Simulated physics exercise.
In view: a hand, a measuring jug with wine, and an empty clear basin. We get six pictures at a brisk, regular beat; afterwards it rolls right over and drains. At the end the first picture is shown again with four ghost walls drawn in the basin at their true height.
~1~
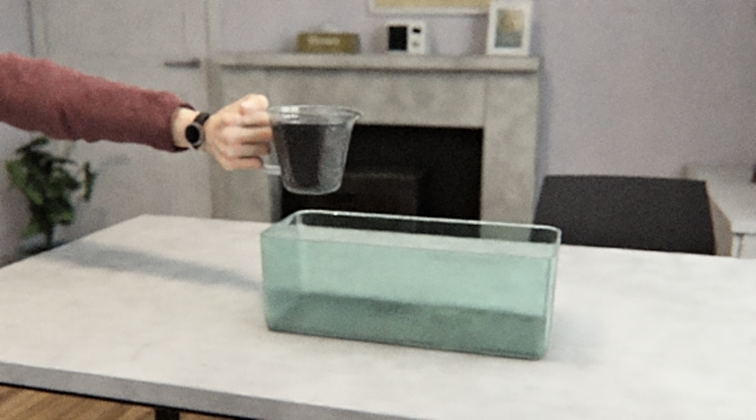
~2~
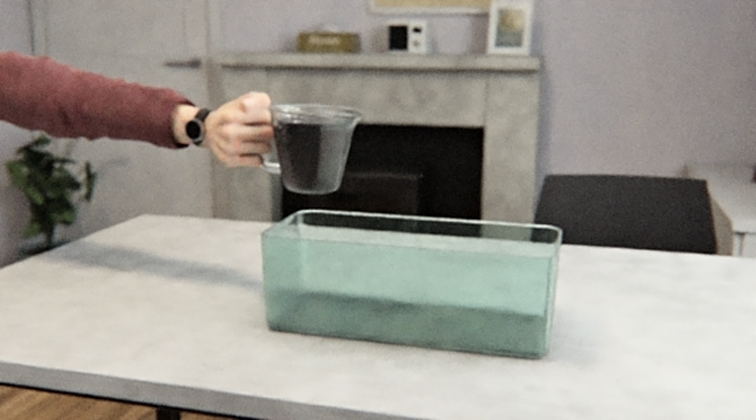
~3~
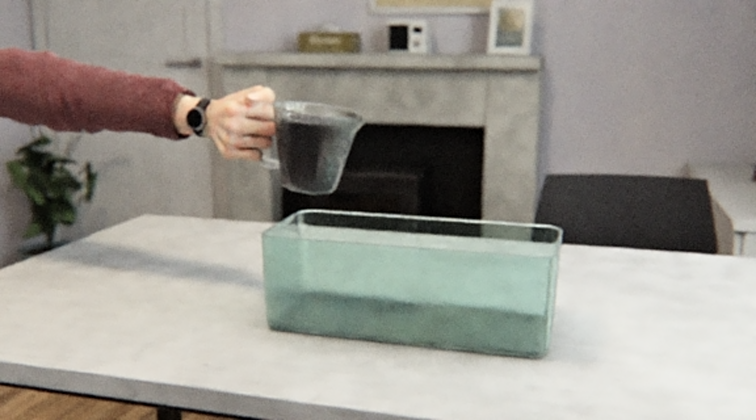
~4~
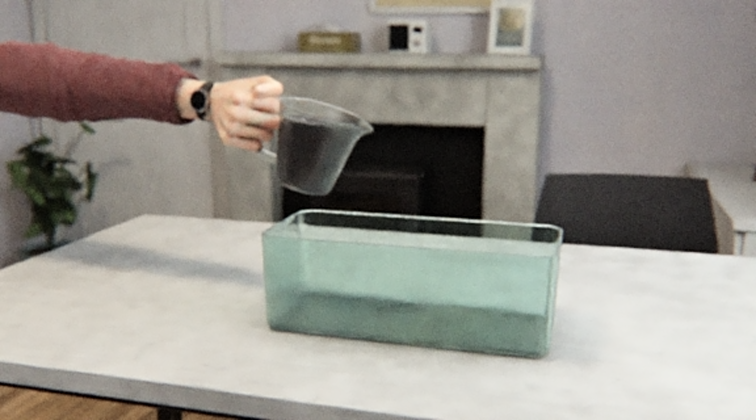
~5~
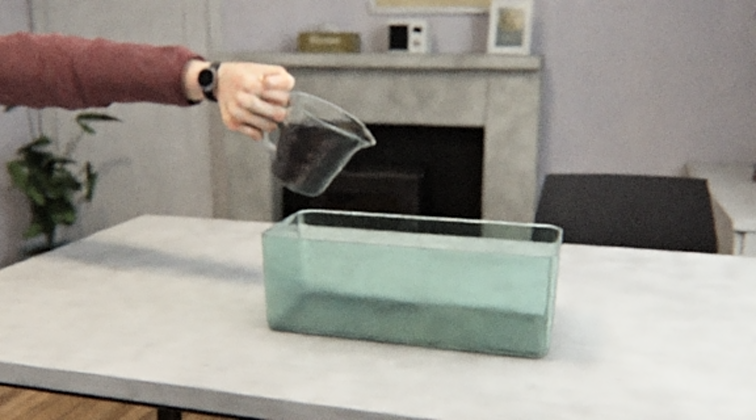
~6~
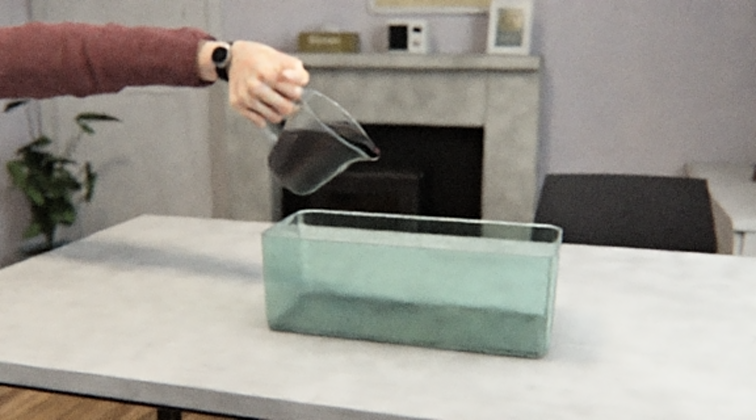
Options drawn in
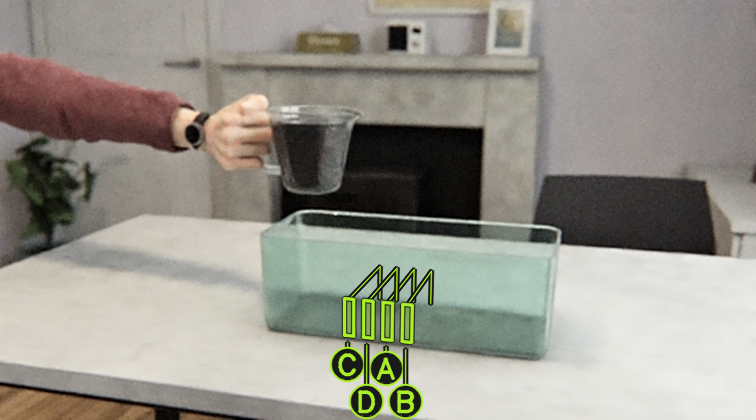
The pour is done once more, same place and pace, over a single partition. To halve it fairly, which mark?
D beats the others.
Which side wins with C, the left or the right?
More ends on the right.
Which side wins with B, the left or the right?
More ends on the left.
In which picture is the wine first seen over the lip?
In picture 6.
In lime, A at (386, 346); B at (405, 349); C at (347, 342); D at (366, 344).
With A, about 71 % ends left of the wall and 28 % right of it.
With B, about 90 % ends left of the wall and 7 % right of it; 3 % is lost outside.
With C, about 24 % ends left of the wall and 76 % right of it.
With D, about 50 % ends left of the wall and 49 % right of it.
